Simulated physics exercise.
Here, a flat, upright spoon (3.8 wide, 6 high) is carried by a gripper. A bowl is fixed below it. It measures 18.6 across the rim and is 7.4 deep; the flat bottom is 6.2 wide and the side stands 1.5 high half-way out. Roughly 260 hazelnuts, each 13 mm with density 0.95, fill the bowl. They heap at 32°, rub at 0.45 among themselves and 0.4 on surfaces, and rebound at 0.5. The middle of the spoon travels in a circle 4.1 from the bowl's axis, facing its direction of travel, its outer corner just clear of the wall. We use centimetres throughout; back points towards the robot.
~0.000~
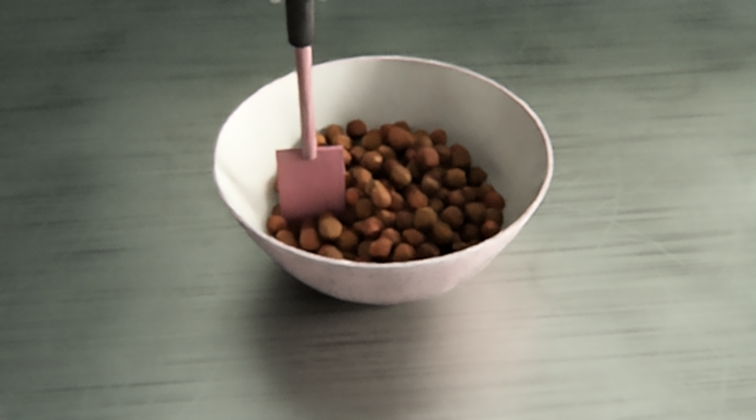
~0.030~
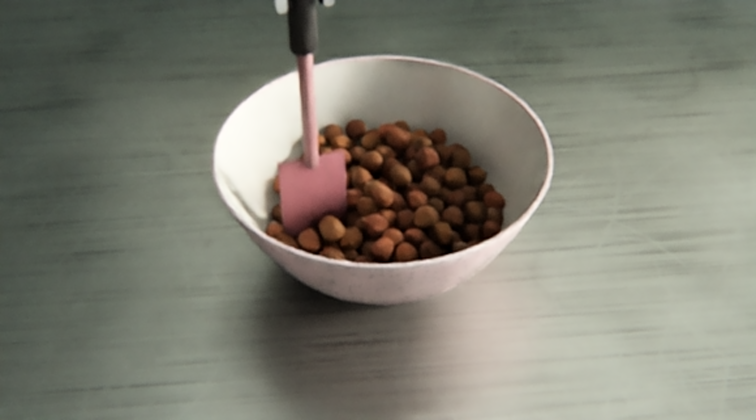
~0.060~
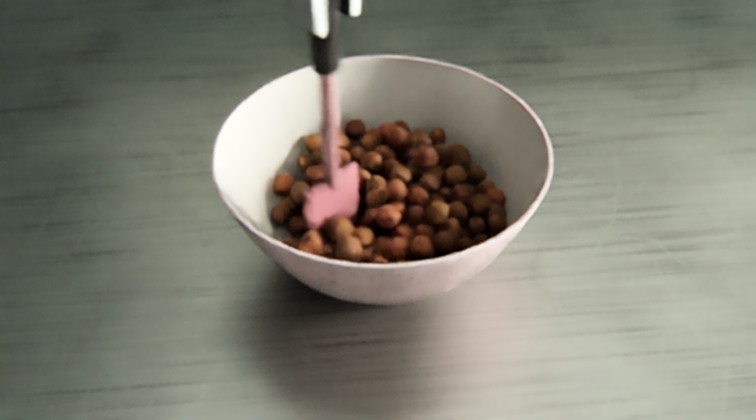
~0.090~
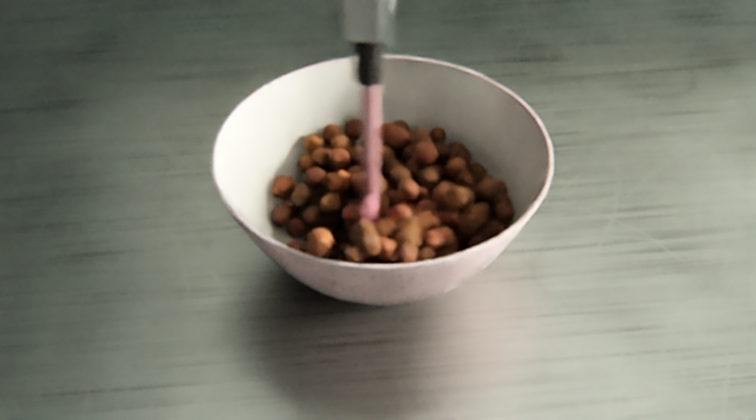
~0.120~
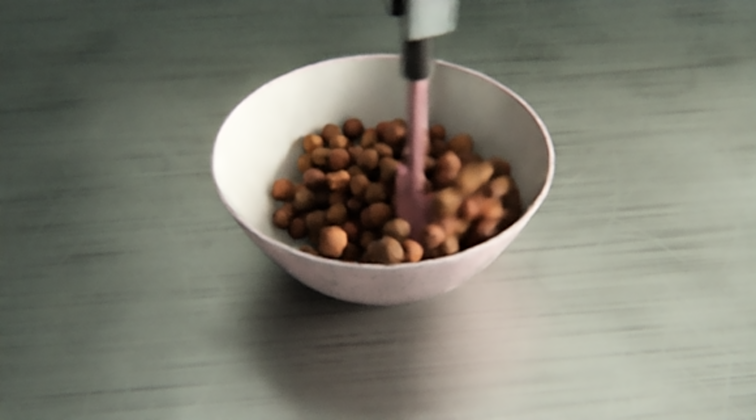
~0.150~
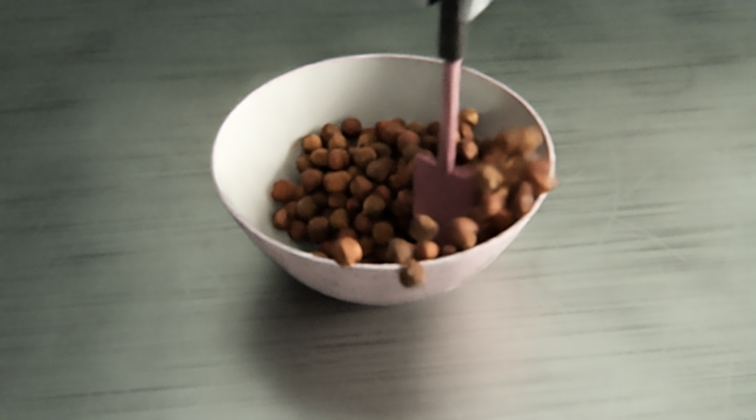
On a grey streaked surface, a gripper lowered into view moved an upright pink spoon from left to right through a white bowl of hazelnuts, pushing some up against the right side and over the rim.
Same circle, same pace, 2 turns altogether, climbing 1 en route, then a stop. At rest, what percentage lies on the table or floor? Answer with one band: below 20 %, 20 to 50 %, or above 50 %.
20 to 50 %.
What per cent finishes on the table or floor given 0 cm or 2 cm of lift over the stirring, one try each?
35 and 30 %.
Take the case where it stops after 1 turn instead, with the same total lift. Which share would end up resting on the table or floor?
Close to 25 in a hundred.
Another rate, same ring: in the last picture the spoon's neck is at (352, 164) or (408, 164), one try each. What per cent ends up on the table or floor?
Near 5 in a hundred for the first and near 20 in a hundred for the second.
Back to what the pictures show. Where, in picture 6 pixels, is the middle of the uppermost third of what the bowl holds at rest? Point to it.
Somewhere close to (363, 238).
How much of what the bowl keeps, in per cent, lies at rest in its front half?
Some 55 per cent.
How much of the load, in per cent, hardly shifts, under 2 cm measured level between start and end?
About 5 %.
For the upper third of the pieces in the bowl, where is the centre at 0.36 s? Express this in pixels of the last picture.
About (274, 178).
By 0.36 s, 4° round, highest piece 17 above the table; 198 in the bowl, 21 on the table or floor, 38 in flight or on the tool.
By 0.56 s, 227° round, highest piece 11 above the table; 176 in the bowl, 73 on the table or floor, 8 in flight or on the tool.
By 0.87 s, 0° round, highest piece 8 above the table; 163 in the bowl, 92 on the table or floor, 2 in flight or on the tool.
By 1.57 s, 0° round, highest piece 6 above the table; 163 in the bowl, 94 on the table or floor.
Final count, 163 in the bowl, 94 on the table or floor. That is 37 % on the table or floor.
